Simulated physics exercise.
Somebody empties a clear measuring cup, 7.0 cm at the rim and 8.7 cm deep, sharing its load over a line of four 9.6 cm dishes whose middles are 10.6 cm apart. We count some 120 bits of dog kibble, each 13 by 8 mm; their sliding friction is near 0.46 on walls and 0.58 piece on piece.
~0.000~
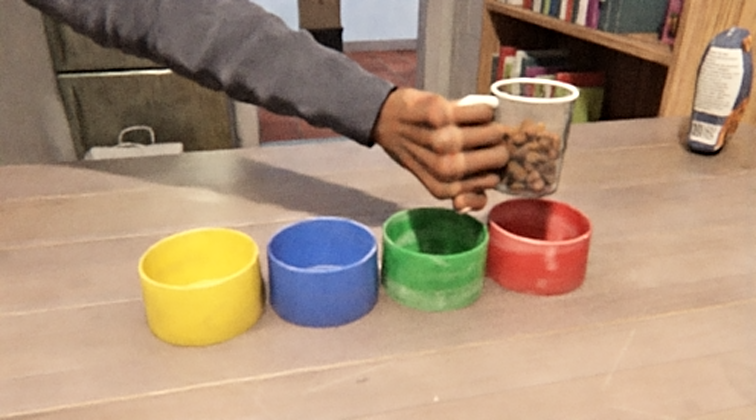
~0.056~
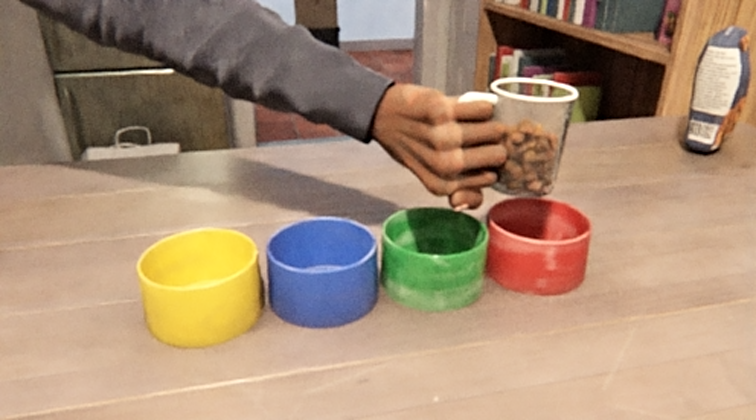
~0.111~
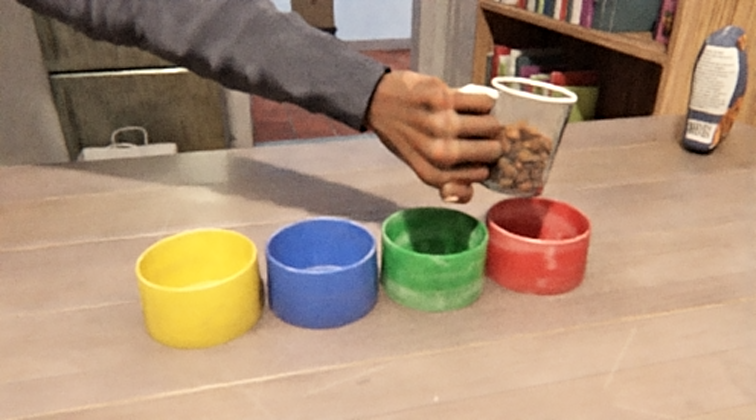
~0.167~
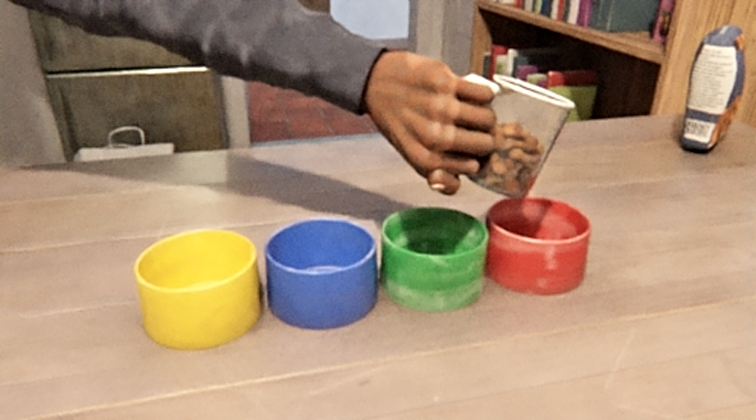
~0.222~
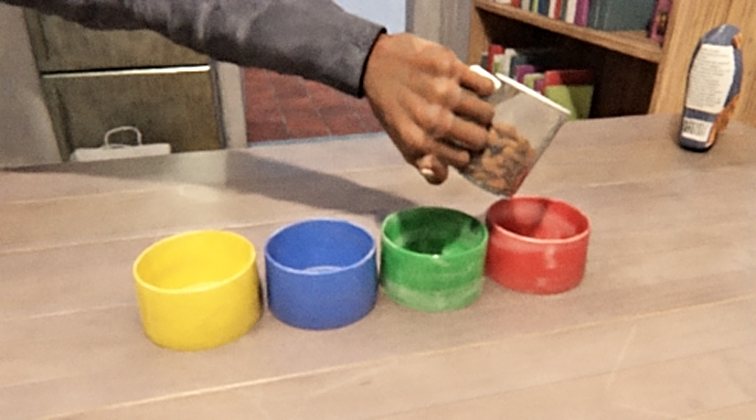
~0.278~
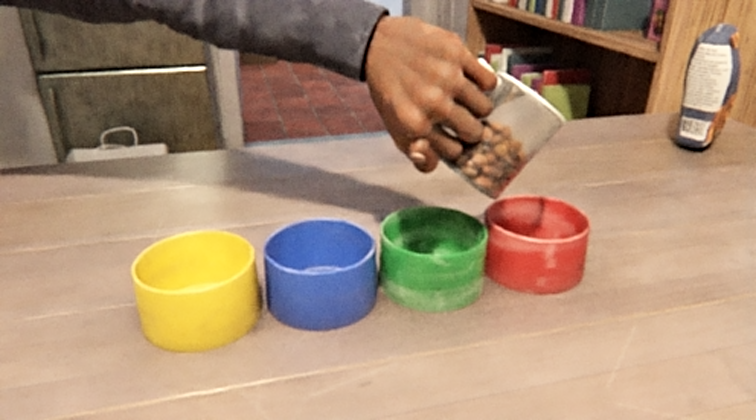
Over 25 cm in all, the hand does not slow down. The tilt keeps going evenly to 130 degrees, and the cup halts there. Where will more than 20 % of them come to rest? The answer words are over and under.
Red: Under. Blue: Under. Green: Over. Yellow: Under. Counter: Under.
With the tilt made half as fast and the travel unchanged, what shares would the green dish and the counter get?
I'd expect green to end at 30 and the counter at 20.
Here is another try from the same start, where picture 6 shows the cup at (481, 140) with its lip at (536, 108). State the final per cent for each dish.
Red 0, blue 100, green 0, yellow 0.
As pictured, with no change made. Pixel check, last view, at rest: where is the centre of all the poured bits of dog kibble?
Resting centre estimate: Around (440, 265).
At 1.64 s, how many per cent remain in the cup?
Reading: Approx. 0 %.
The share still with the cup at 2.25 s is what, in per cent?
Estimate: Some 0 %.
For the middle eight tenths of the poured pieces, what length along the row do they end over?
6 centimetres.
After 1.10 s, tilt 130 degrees; cup holds 0 %, green 95 %.
After 1.64 s, tilt 130 degrees; cup holds 0 %, green 95 %.
After 2.25 s, tilt 130 degrees; cup holds 0 %, green 95 %.
By 2.5 s all is still; red 0 %, blue 0 %, green 95 %, yellow 0 %, counter 5 %.
